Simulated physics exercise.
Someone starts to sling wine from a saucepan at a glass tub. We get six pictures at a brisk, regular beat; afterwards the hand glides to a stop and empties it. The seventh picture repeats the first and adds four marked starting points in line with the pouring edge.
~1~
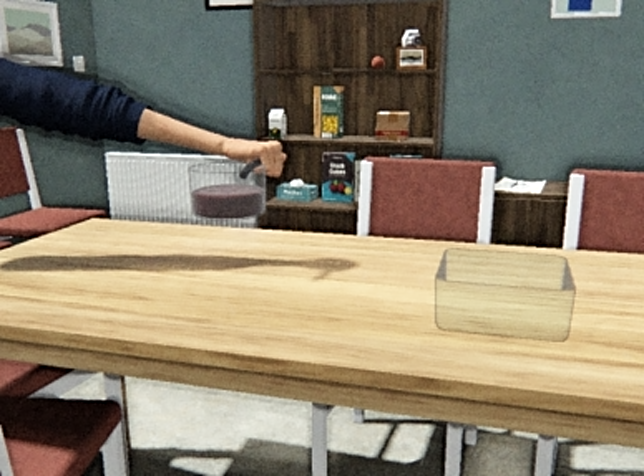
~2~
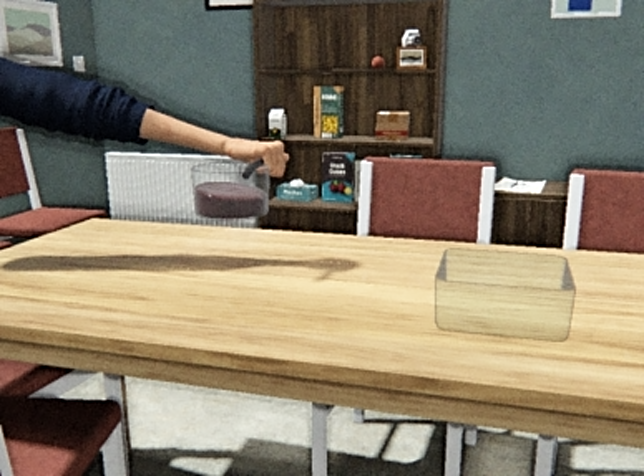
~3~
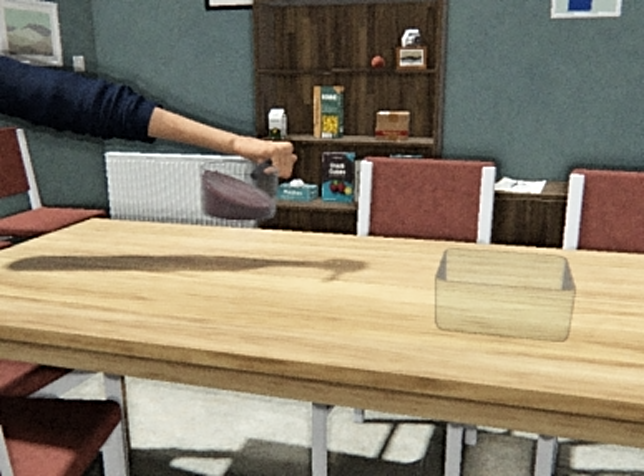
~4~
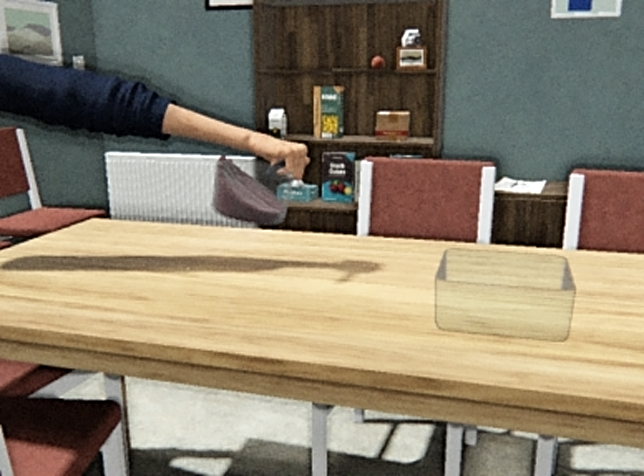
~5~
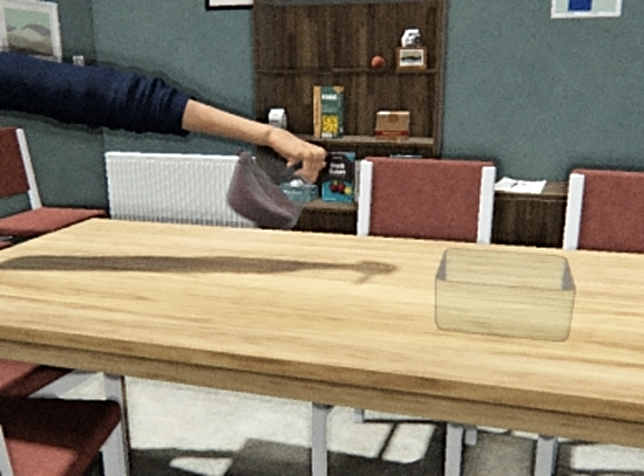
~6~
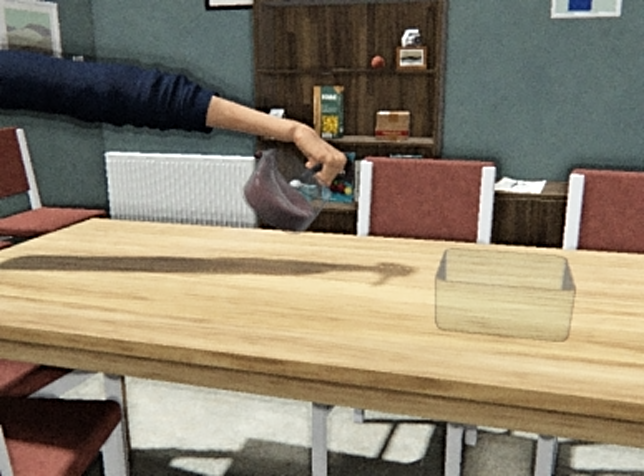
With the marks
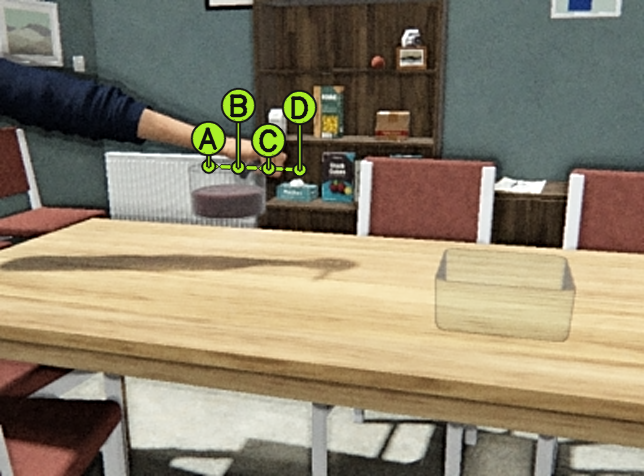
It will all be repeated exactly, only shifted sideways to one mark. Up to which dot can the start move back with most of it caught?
Spot D.
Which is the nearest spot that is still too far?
Spot C.
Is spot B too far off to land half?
Yes.
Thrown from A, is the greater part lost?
Yes, that goes wrong.
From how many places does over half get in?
One of the four.
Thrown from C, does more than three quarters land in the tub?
No, it does not.
In lime, A at (208, 166); B at (238, 167); C at (268, 168); D at (299, 169).
With A, about 0 % lands in the tub, 97 % falls short and 3 % goes beside or beyond.
With B, about 12 % lands in the tub, 82 % falls short and 6 % goes beside or beyond.
With C, about 35 % lands in the tub, 48 % falls short and 17 % goes beside or beyond.
With D, about 68 % lands in the tub, 25 % falls short and 7 % goes beside or beyond.
